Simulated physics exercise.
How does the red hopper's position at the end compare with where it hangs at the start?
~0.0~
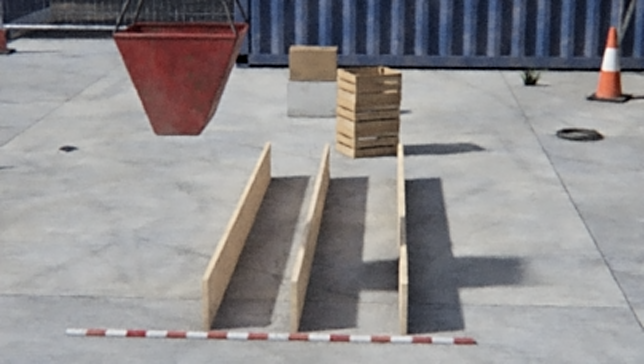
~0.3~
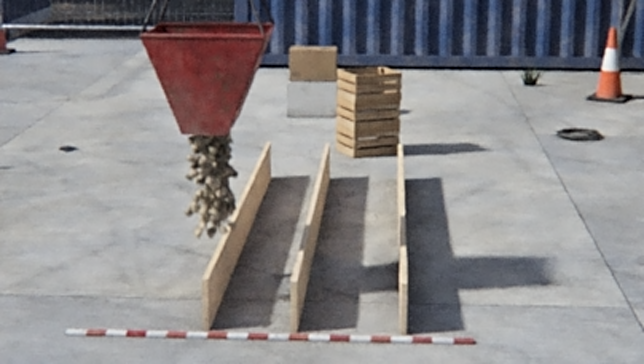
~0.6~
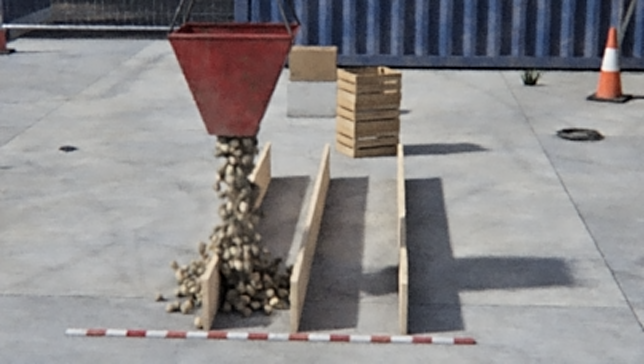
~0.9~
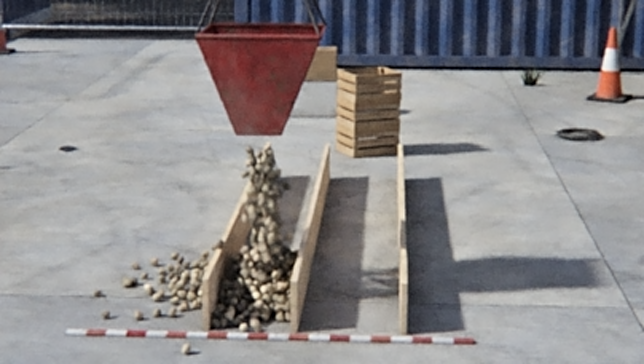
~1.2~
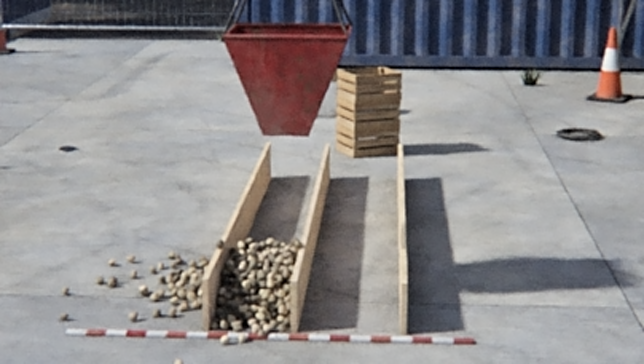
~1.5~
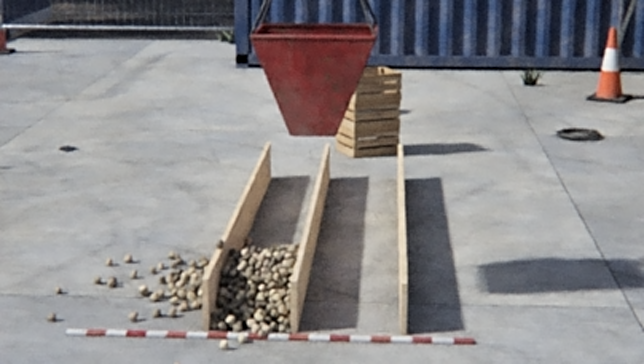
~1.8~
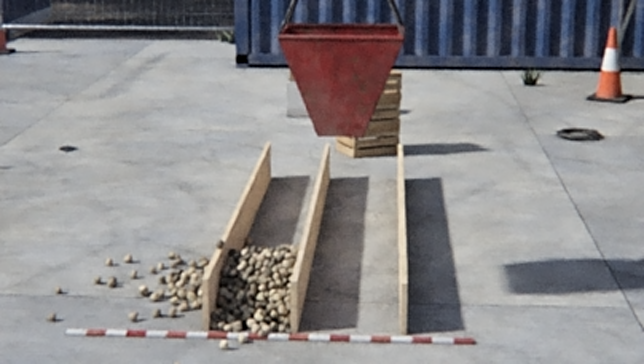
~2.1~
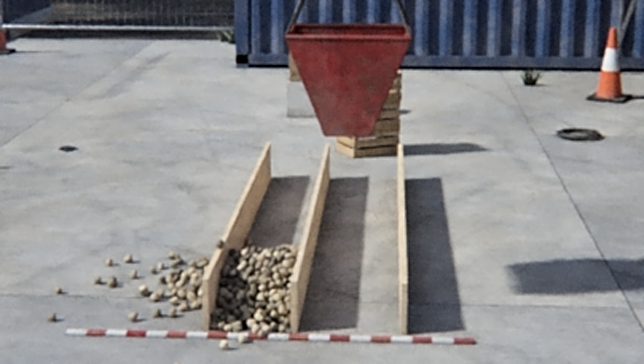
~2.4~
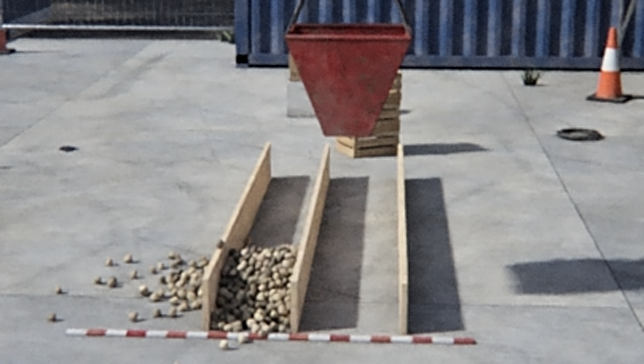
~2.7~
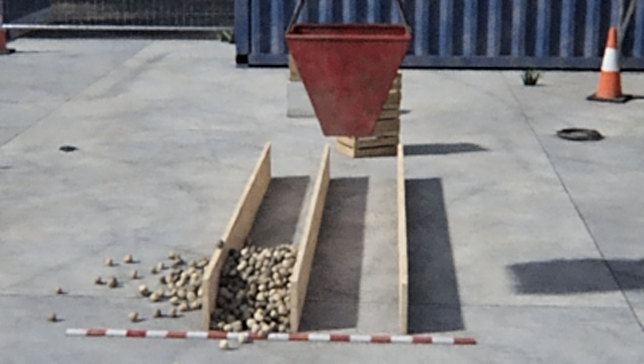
At the start it hangs at the upper left, well to the left of the wooden crates. By the end it is farther right, near the middle of the view, hanging in front of the crates and partly hiding them.
